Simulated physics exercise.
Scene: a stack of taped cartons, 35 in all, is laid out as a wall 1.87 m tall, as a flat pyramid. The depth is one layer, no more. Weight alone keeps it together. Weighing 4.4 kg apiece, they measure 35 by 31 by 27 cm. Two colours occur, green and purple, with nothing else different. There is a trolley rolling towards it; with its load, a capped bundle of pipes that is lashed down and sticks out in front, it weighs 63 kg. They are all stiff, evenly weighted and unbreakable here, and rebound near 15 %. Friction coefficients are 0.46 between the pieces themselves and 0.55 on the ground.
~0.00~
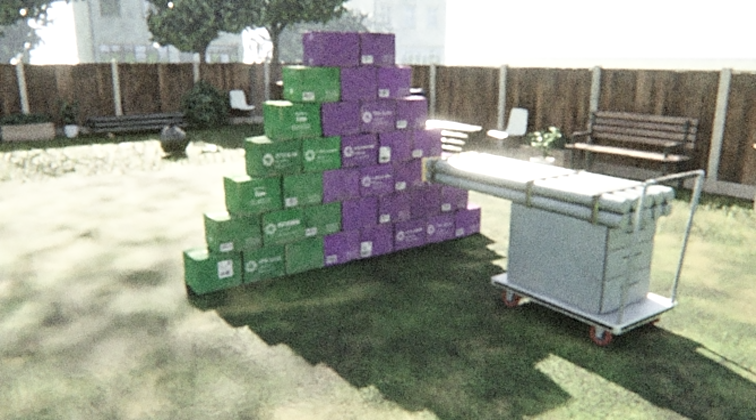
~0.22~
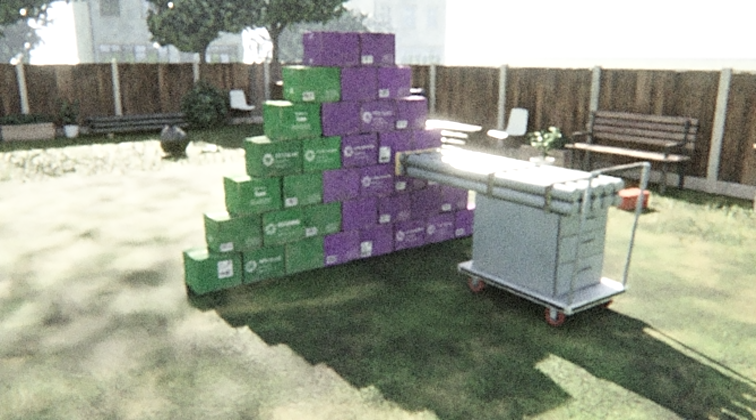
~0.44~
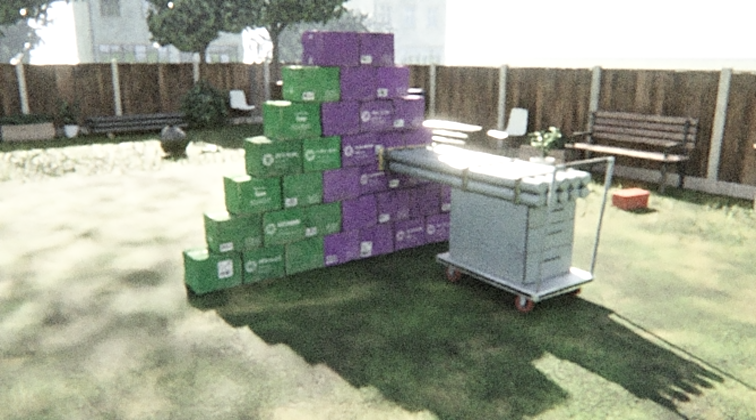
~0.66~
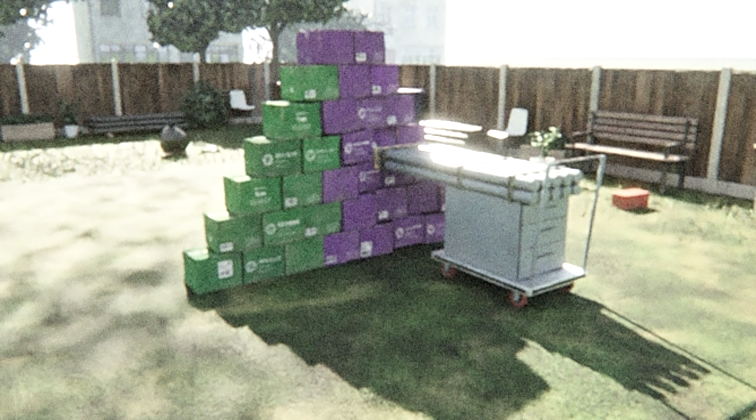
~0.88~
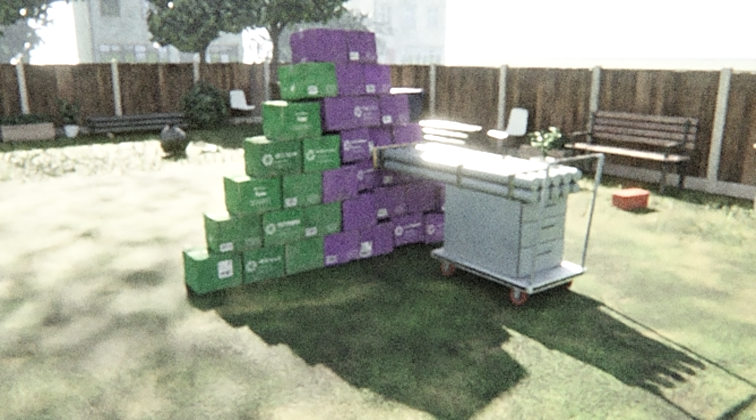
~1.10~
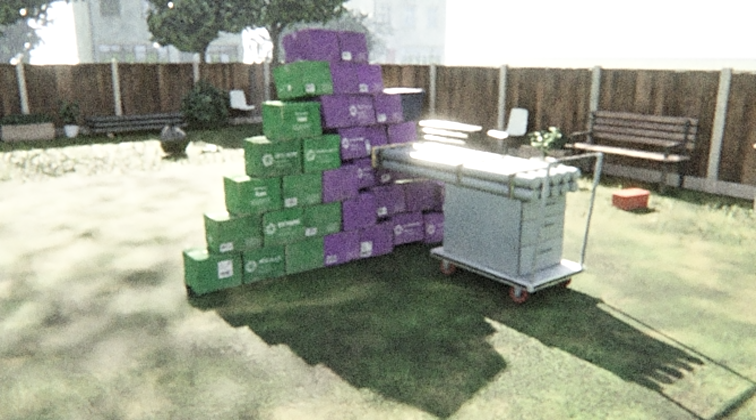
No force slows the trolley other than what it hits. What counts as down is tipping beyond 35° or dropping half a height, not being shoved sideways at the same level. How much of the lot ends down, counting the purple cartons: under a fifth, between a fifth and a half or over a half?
I'd put it at greater than half of them.
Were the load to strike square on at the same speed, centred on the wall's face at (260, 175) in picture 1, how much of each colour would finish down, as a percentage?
Then purple ends 0 per cent down and green 20 per cent.
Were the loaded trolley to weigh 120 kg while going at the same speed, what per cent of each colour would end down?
Down by colour: Purple 70, green 10 per cent.
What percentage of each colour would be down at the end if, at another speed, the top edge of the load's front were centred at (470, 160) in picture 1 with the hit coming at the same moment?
You'd end up with purple at 60 per cent down and green at 10 per cent.
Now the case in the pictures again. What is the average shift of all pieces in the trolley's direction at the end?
Mean shift: Around 50 cm.
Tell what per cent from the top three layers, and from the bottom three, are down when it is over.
I'd put the top at 90 per cent and the bottom at 20 per cent.
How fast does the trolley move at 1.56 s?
0.0 m/s.
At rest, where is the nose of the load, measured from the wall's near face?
It ends up roughly 30 cm beyond.
After 1.56 s, load 29 cm past the wall's line, stopped; 5 of the 23 purple cartons down (5 of 35 in all colours); top purple carton leaning 32°, 16 cm lower; top green carton leaning 32°.
After 1.90 s, load 30 cm past the wall's line, stopped; 14 of the 23 purple cartons down (15 of 35 in all colours); top purple carton leaning 69°, 89 cm lower; top green carton leaning 69°, 59 cm lower.
At rest (2.7 s), load 30 cm past the wall's line, stopped; 14 of the 23 purple cartons down (15 of 35 in all colours); top purple carton on its side; top green carton on its side. That is 61 per cent. As the last picture would show them, middles, top purple carton near (206, 203), top green carton near (186, 227).
